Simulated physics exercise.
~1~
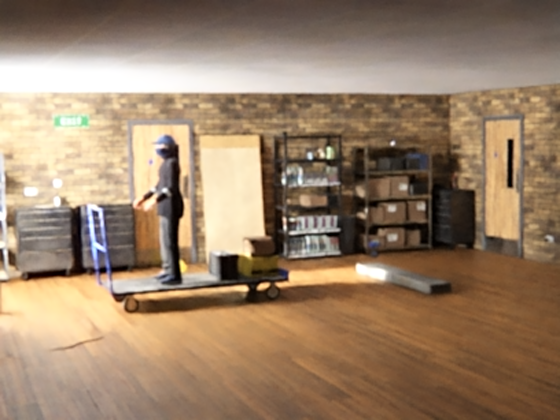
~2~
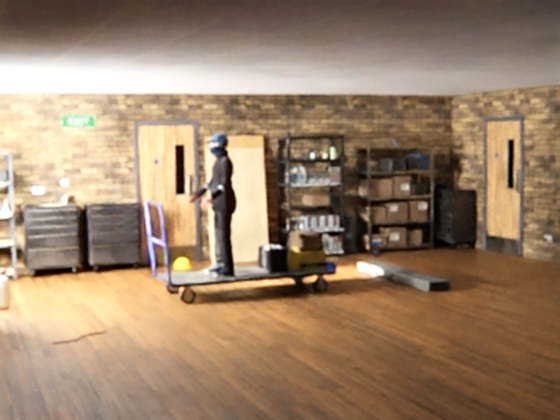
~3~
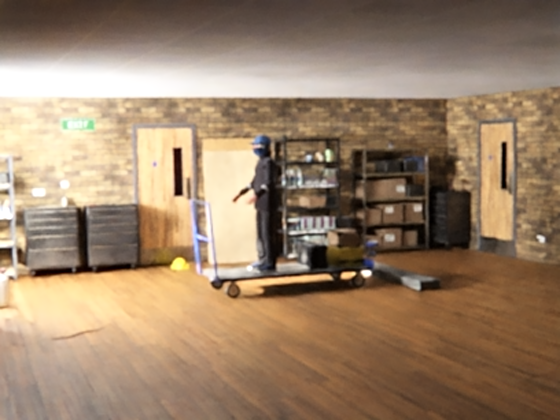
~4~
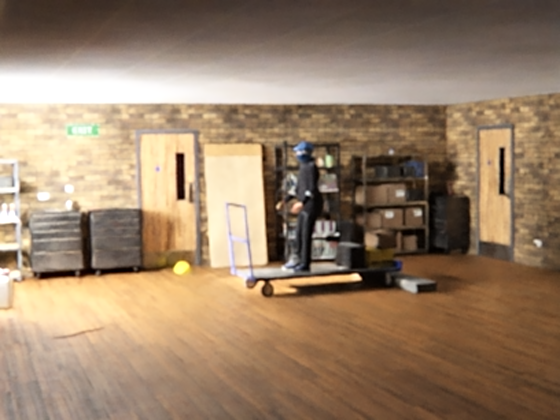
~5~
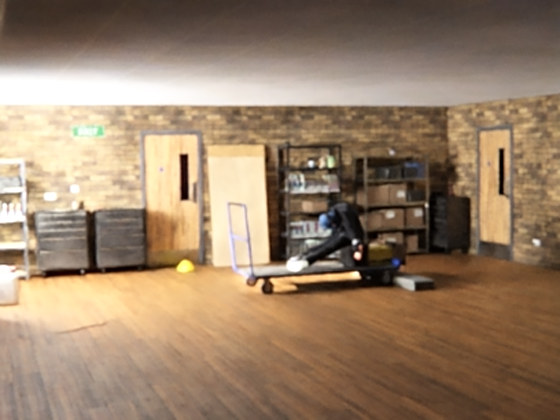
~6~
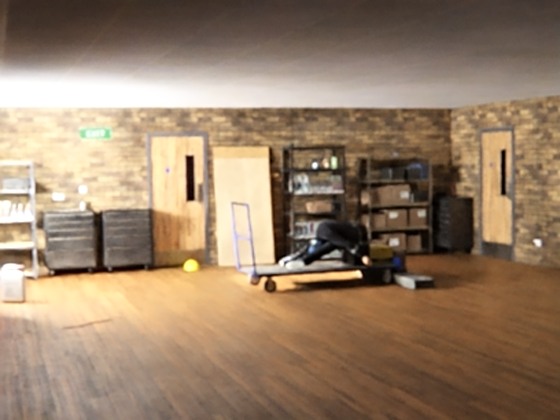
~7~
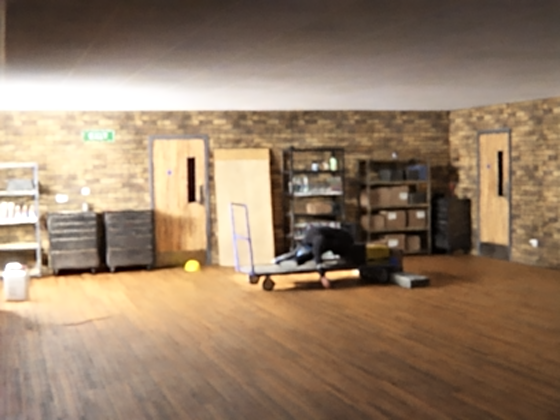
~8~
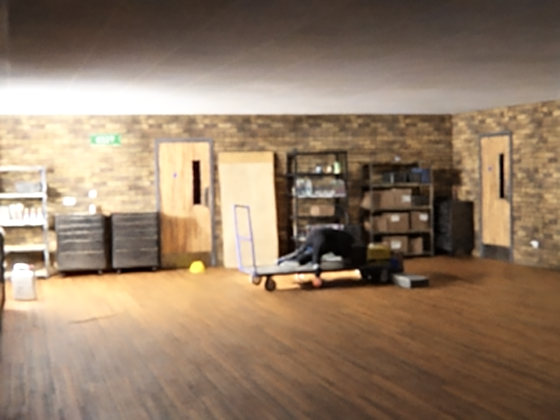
The clip opens on a dark-clothed figure in a blue cap standing on a low flat trolley with a blue handle, in a brick-walled room with wooden doors and shelving. A black case, a yellow parcel and a brown case on top of it ride at the front. The trolley rolls right across the wooden floor until it stops abruptly at a low kerb. The brown case tips forward off the front, while the figure folds over and crumples onto the deck. At the end the figure lies slumped beside the upright black case and yellow parcel, with the brown case off the deck.
